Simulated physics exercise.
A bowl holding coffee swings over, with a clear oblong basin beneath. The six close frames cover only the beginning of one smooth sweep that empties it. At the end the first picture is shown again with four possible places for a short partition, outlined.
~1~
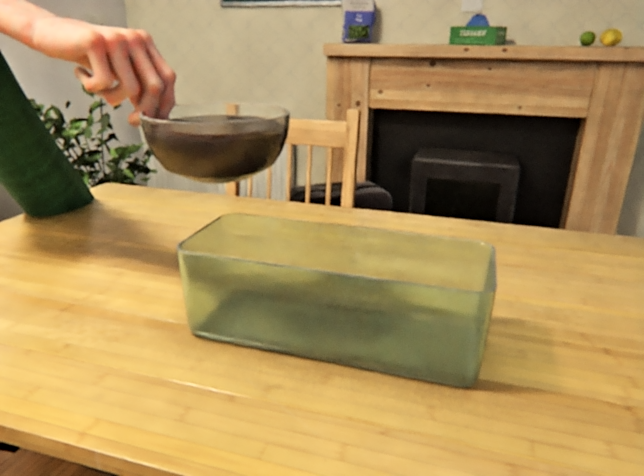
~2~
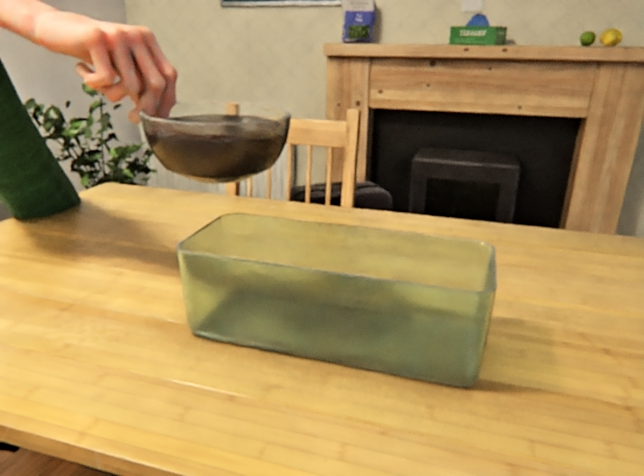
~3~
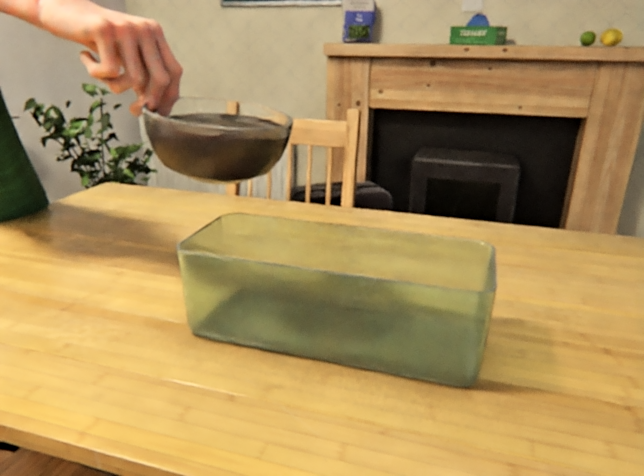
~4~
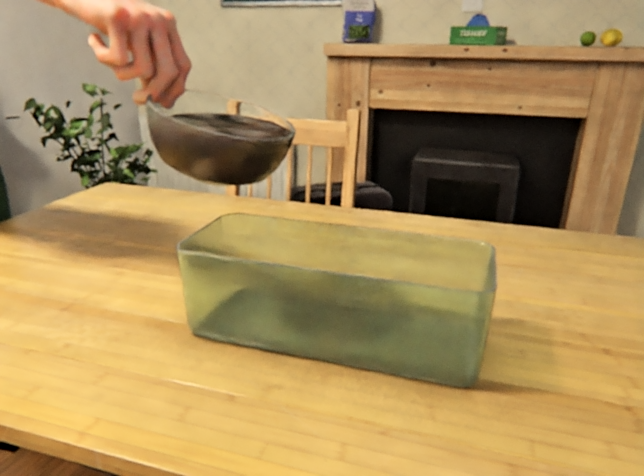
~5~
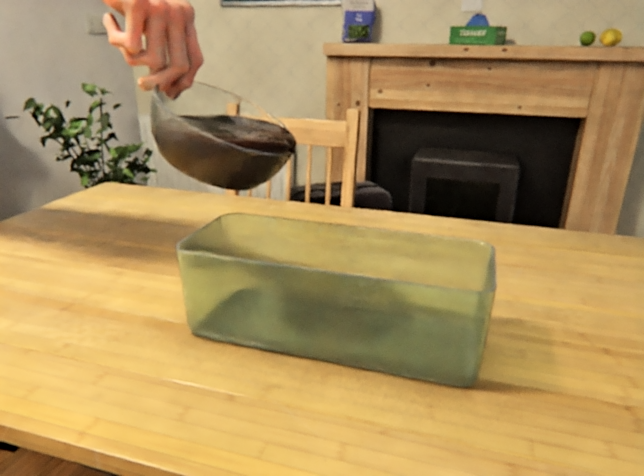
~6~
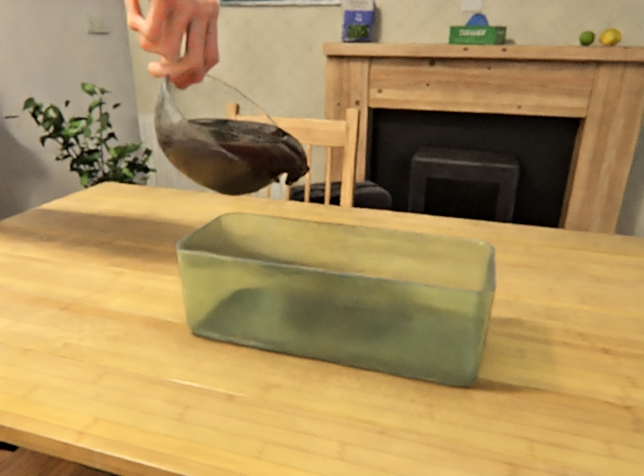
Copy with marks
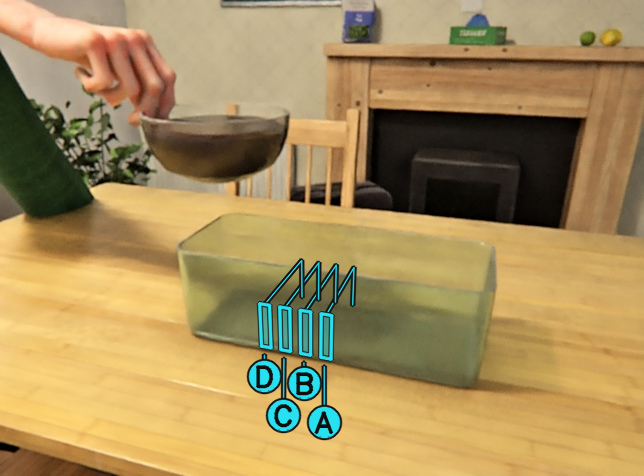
In a room with a wooden fireplace and a leafy plant at the back, a fixed view looks slightly down across a pale wooden table. A clear, greenish oblong basin sits on the table, and above its left side a hand holds a see-through bowl of dark coffee. The hand tilts the bowl steadily rightward, and the coffee slides to the lip and just begins to pass over it.
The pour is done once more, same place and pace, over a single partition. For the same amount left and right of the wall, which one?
B works best here.
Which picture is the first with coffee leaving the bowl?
Picture 5.
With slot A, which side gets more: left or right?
The left side.
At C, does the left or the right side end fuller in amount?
The right one.
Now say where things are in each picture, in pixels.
Upright, lip at (282, 115); basin from (191, 329) to (478, 383); nothing has left yet.
Upright, lip at (283, 117); nothing has left yet.
Tipped about 7°, lip at (286, 124); nothing has left yet.
Tipped about 15°, lip at (288, 135); nothing has left yet.
Tipped about 26°, lip at (289, 150); coffee is over the lip, down to (293, 151).
Tipped about 38°, lip at (287, 166); coffee is over the lip, down to (288, 182).
On the marked copy, A at (324, 366); B at (303, 362); C at (283, 358); D at (264, 354).
For slot A, about 72 % ends left of the wall and 20 % right of it; 8 % is lost outside.
For slot B, about 47 % ends left of the wall and 48 % right of it; 4 % is lost outside.
For slot C, about 28 % ends left of the wall and 70 % right of it.
For slot D, about 15 % ends left of the wall and 83 % right of it.
